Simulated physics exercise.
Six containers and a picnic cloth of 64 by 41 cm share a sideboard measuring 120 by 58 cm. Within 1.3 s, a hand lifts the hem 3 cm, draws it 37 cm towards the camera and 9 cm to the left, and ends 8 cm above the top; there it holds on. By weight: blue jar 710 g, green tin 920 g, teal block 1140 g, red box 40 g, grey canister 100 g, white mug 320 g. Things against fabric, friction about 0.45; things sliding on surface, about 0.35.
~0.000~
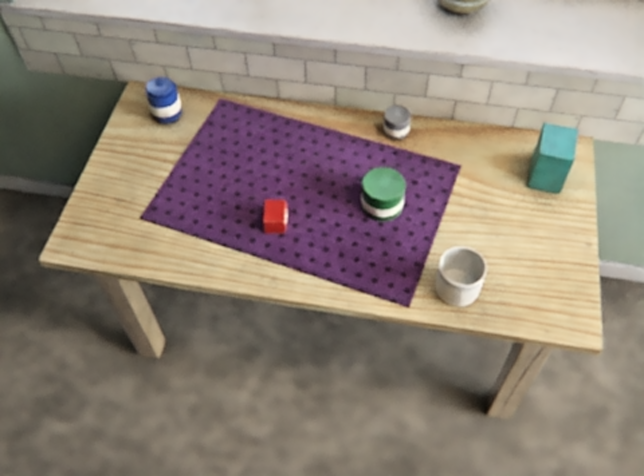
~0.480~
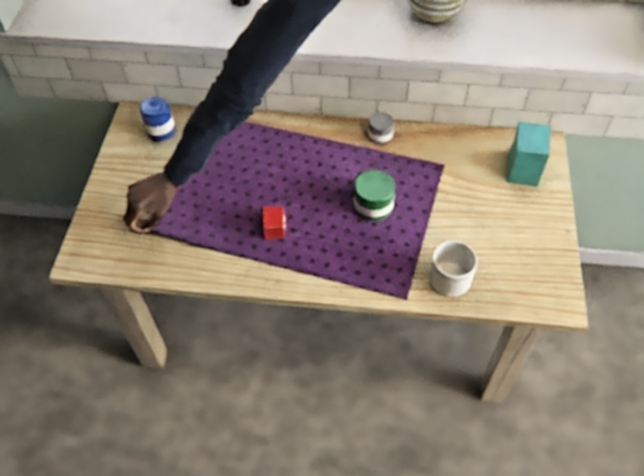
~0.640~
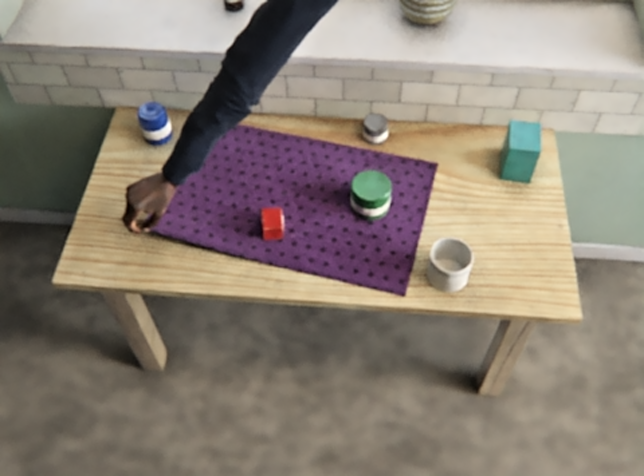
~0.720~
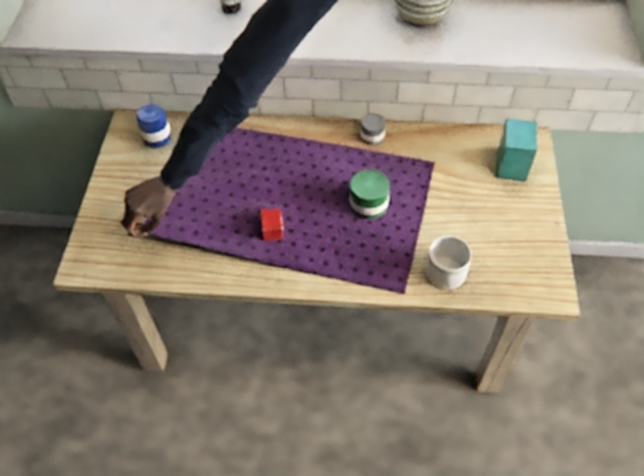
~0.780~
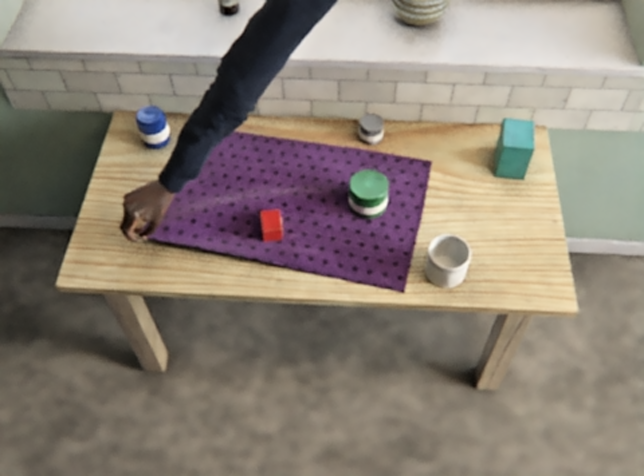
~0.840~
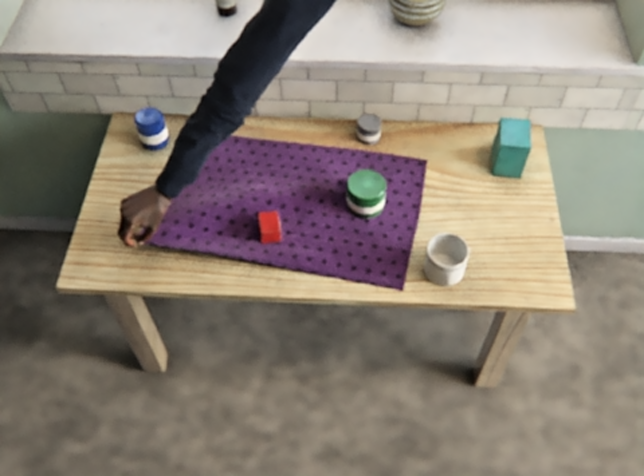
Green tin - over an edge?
It ends up still on the surface.
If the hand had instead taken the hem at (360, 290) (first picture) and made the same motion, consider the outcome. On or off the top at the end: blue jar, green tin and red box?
In that case: Blue jar stays on, green tin drops off, red box goes over.
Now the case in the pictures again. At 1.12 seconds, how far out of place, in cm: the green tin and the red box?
I'd put the green tin at some 8 centimetres and the red box at some 8 centimetres.
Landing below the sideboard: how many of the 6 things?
That works out to 0 of them.
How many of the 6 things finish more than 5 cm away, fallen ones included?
That comes to 2 of the things.
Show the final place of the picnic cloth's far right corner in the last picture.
That corner comes to rest close to (302, 184) in the last view.
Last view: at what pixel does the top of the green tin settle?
In the last view, the top sits at about (262, 228).
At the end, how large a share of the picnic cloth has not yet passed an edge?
Roughly 60% of it.
At 1.1 s, 100 % of the picnic cloth is still over the top; green tin 7 cm off its start, red box 8 cm off its start.
At 1.4 s, 90 % of the picnic cloth is still over the top; green tin 15 cm off its start, red box 16 cm off its start.
At 1.7 s, 70 % of the picnic cloth is still over the top; green tin 24 cm off its start at (277, 219), red box 25 cm off its start at (201, 290).
At 1.9 s, 60 % of the picnic cloth is still over the top; green tin 28 cm off its start, red box 29 cm off its start.
At 3.5 s, 60 % of the picnic cloth is still over the top; green tin 28 cm off its start at (262, 228), red box 30 cm off its start at (198, 323).
